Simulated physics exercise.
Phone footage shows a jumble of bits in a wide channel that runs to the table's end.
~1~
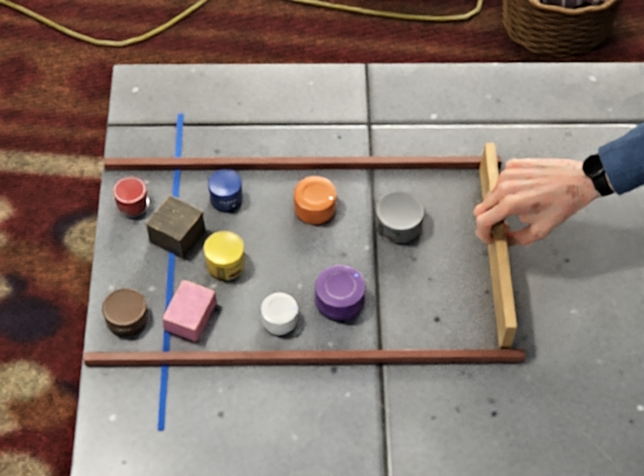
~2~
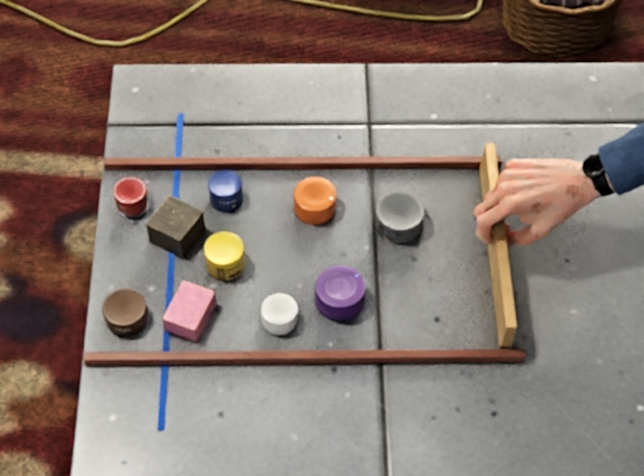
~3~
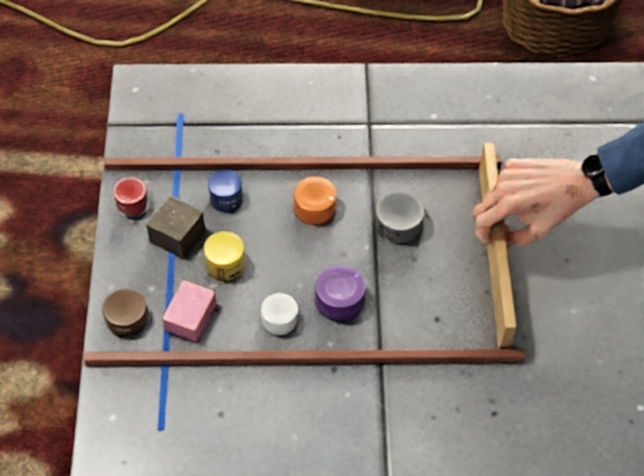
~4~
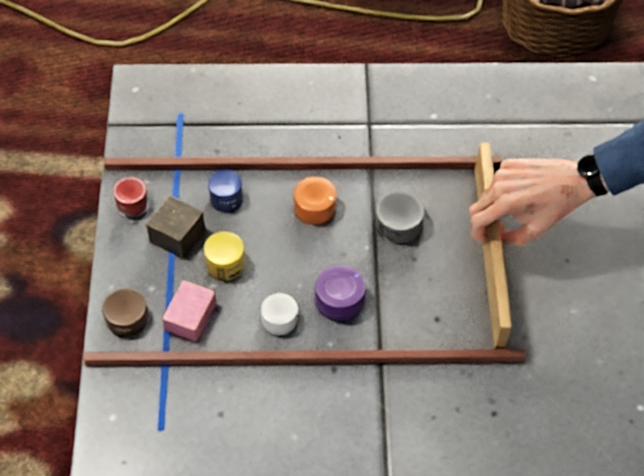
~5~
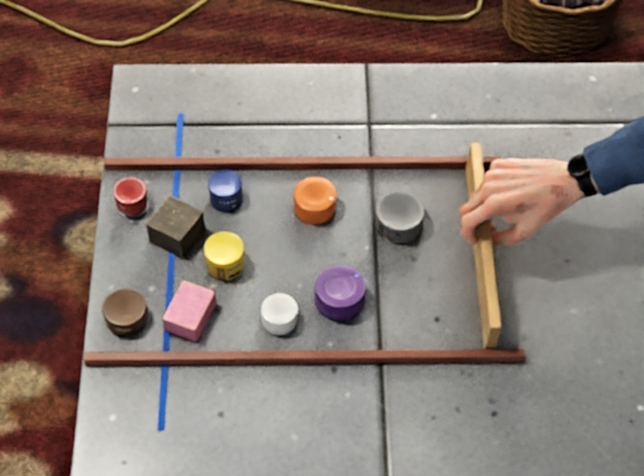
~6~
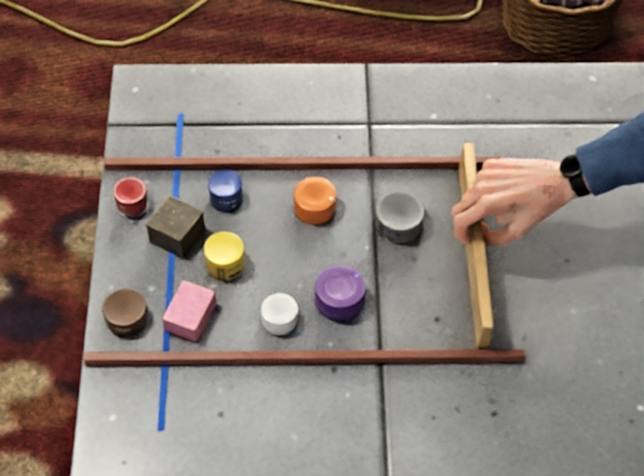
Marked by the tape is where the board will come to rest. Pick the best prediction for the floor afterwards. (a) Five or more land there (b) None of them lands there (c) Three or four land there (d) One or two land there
d, one or two land there.
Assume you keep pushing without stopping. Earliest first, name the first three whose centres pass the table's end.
Those would be the brown tub, the red tin and the black block, in that order.
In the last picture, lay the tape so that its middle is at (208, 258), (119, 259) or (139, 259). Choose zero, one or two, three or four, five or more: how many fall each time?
So, going place by place, I'd say no fall at all; five or more; five or more.
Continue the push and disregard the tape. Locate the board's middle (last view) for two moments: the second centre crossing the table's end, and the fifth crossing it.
Roughly (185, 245) for the earlier crossing, roughly (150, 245) for the later one.
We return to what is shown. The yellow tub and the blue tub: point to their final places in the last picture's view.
About (151, 255), and the other about (118, 192).
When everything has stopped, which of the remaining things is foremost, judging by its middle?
Nearest at the end: The black block.
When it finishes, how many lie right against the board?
Contact count: 5.
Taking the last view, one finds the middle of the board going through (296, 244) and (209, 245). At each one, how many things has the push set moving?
The count reaches 4 first and 10 second.
A little later, none off yet; red tin at rest near (131, 198); brown tub at rest near (126, 312); black block at rest near (176, 227).
When it is over, the number that fall off is one or two; down, brown tub and red tin.
